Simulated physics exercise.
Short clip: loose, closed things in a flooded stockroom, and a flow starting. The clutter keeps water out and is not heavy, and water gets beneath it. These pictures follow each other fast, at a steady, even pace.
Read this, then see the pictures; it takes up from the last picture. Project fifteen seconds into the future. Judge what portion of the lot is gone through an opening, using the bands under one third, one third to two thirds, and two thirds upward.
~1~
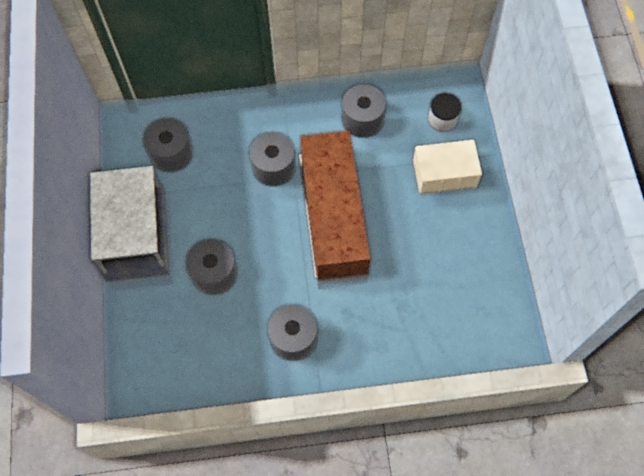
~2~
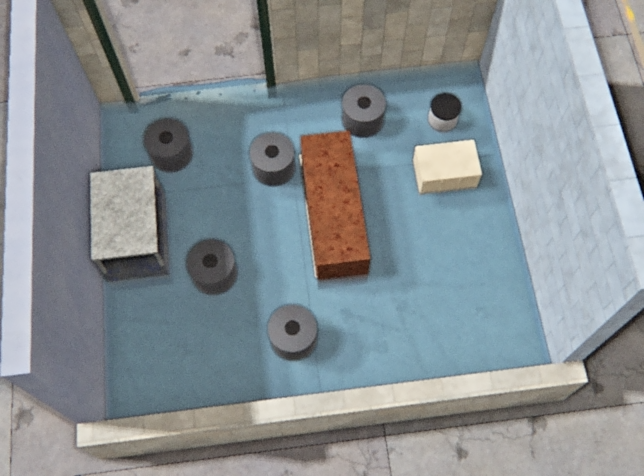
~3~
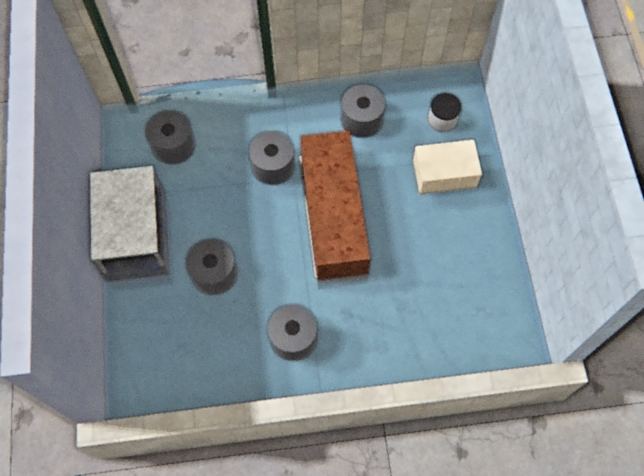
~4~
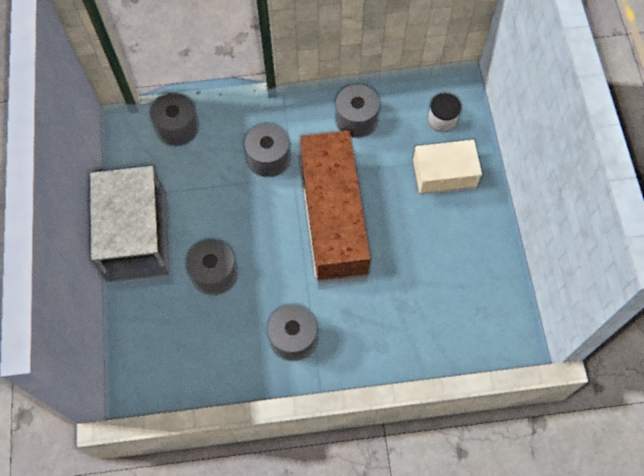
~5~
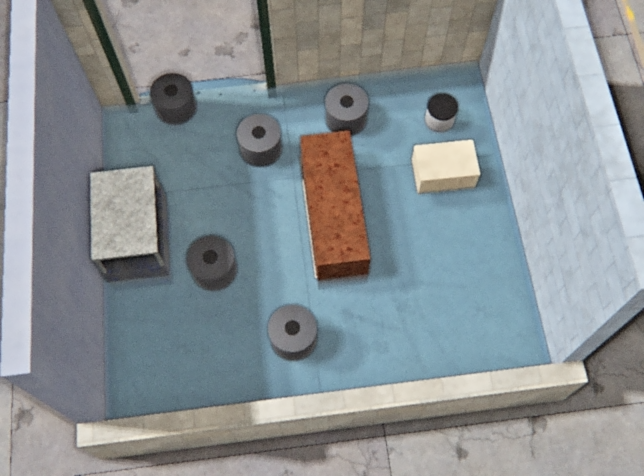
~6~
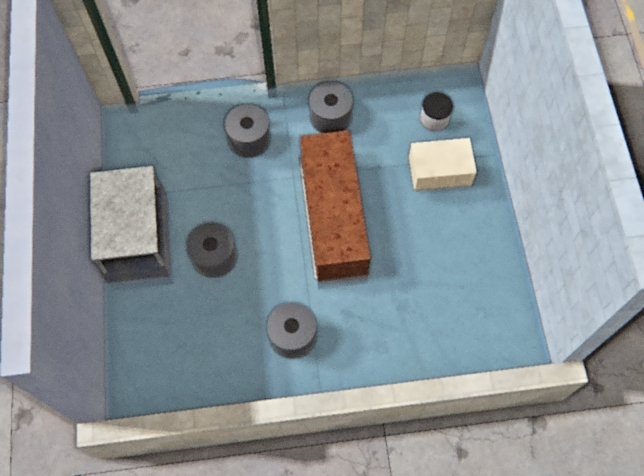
Portion: Two thirds upward.
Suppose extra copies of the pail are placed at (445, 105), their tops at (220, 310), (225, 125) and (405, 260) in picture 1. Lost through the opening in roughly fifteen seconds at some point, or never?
Result list, first to last: Leaves, leaves, does not leave.
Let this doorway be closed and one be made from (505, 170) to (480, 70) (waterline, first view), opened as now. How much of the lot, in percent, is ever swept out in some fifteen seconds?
70 per cent.
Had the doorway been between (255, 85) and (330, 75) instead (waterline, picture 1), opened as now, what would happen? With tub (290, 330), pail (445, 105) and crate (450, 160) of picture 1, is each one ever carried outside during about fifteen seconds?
Result, in listed order: Retained / exited / exited.
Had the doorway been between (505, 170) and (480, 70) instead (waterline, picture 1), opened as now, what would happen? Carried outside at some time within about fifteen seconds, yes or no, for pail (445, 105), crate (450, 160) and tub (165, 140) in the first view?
Lost - lost - retained.
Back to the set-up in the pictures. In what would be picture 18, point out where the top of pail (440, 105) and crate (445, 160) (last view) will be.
The first top is near (351, 87) and the second near (388, 120).
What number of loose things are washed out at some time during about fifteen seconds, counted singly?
It comes out at 7.
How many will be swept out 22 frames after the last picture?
6 in all.
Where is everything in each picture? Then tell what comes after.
A tub at (272, 152), afloat; a tub at (364, 103) floats; 0 of 7 have shifted, in the first picture.
A tub at (272, 152) floats; a tub at (364, 103) floats; 0 of 7 have shifted, in the second picture.
A tub at (271, 151), afloat; a tub at (363, 103) floats; 1 of 7 have shifted, in the third picture.
A tub at (267, 143), afloat, close to its start; a tub at (358, 103) floats, close to its start; 3 of 7 have shifted, in the fourth picture.
A tub at (259, 133), afloat, close to its start; a tub at (347, 102), afloat, close to its start; 4 of 7 have shifted, in the fifth picture.
A tub at (247, 123), afloat, a stride from its start; a tub at (331, 100) floats, a stride from its start; 6 of 7 have shifted, in the sixth picture.
A moment on, 1 of 7 are out; 6 afloat.
Next, 4 of 7 are out; 3 afloat.
Later, 6 of 7 are out; 1 afloat.
In the end, 7 of 7 are out; 0 afloat.
